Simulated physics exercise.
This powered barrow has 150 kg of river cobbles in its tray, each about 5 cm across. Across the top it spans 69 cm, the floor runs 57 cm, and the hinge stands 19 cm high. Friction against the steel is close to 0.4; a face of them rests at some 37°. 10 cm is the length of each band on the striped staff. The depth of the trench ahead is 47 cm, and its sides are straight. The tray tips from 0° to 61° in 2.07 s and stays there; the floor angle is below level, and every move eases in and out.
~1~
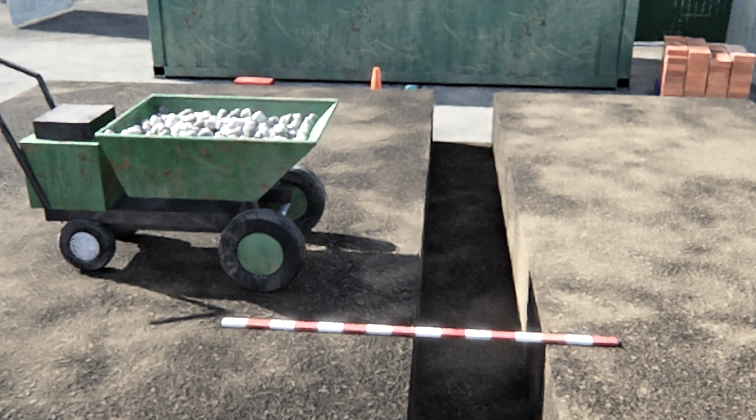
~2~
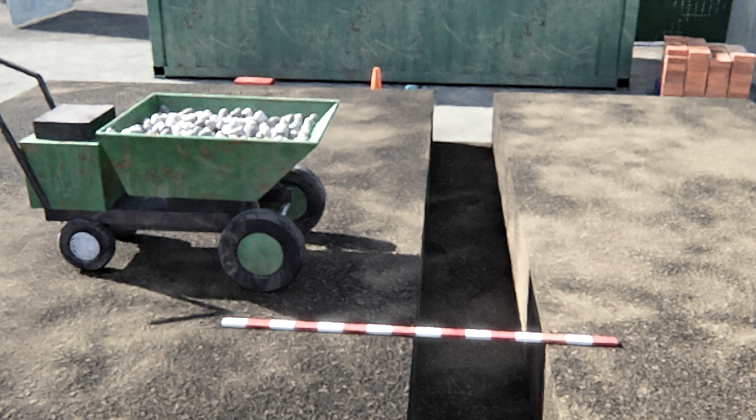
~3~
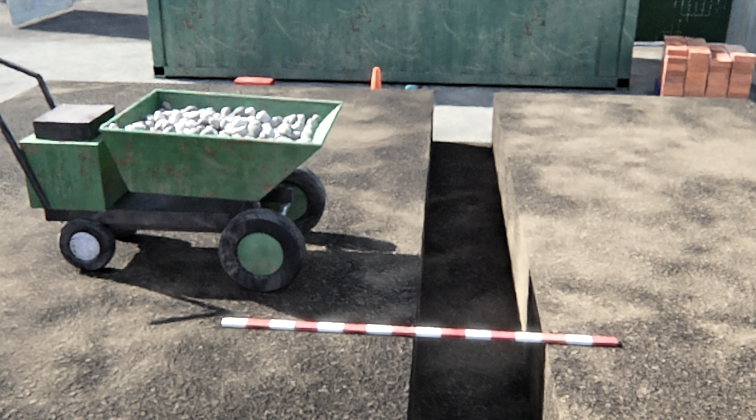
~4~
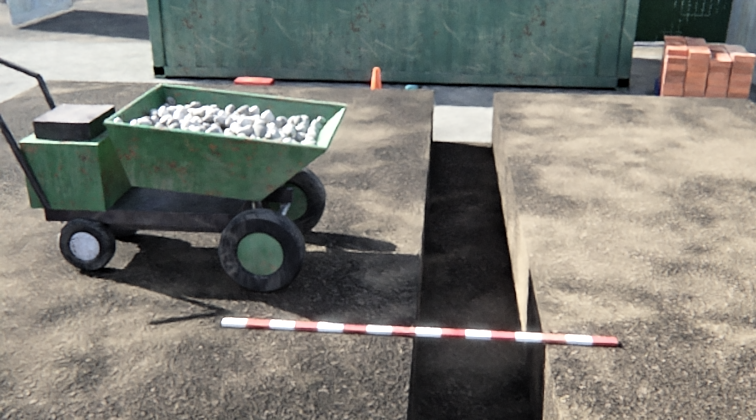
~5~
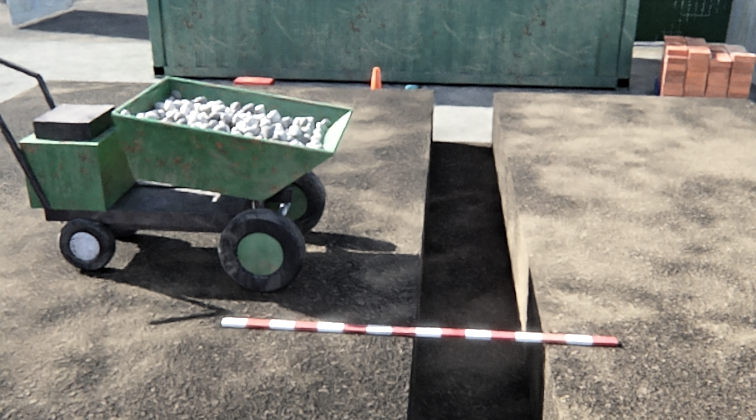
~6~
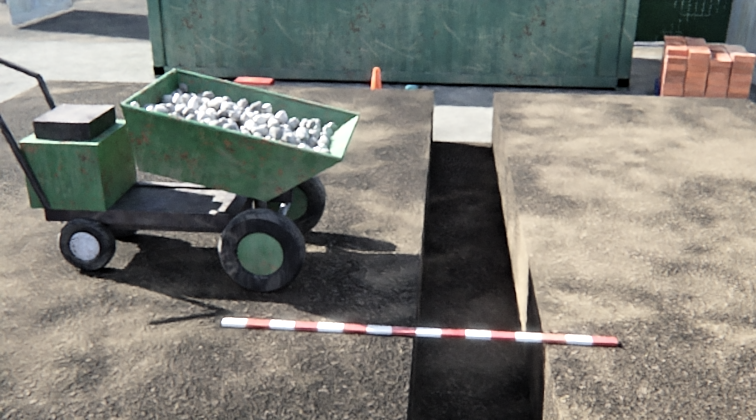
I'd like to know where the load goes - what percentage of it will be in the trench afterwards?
I would put it at about 97 per cent.
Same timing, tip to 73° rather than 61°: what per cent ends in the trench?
Close to 90 per cent then.
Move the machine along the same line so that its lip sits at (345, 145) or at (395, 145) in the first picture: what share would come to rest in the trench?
Around 100 and then 95 percent.
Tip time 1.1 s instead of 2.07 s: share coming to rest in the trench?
Roughly 100% would finish there.
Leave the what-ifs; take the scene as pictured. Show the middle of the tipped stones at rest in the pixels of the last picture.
The middle should be near (466, 340).
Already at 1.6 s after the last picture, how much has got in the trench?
35 per cent or so by then.
Then, 0.9 s after the last picture the floor is at 51°, 100 % in the tray; the foremost stones are at (390, 209).
Then, 1.6 s after the last picture the floor is at 61°, 59 % in the tray, 6 % short of the trench, 35 % in the trench; the foremost stones are at (513, 352).
Then, 1.9 s after the last picture the floor is at 61°, 34 % in the tray, 6 % short of the trench, 60 % in the trench; the foremost stones are at (520, 345).
Then, 3.9 s after the last picture the floor is at 61°, 0 % in the tray, 3 % short of the trench, 97 % in the trench; the foremost stones are at (520, 345).
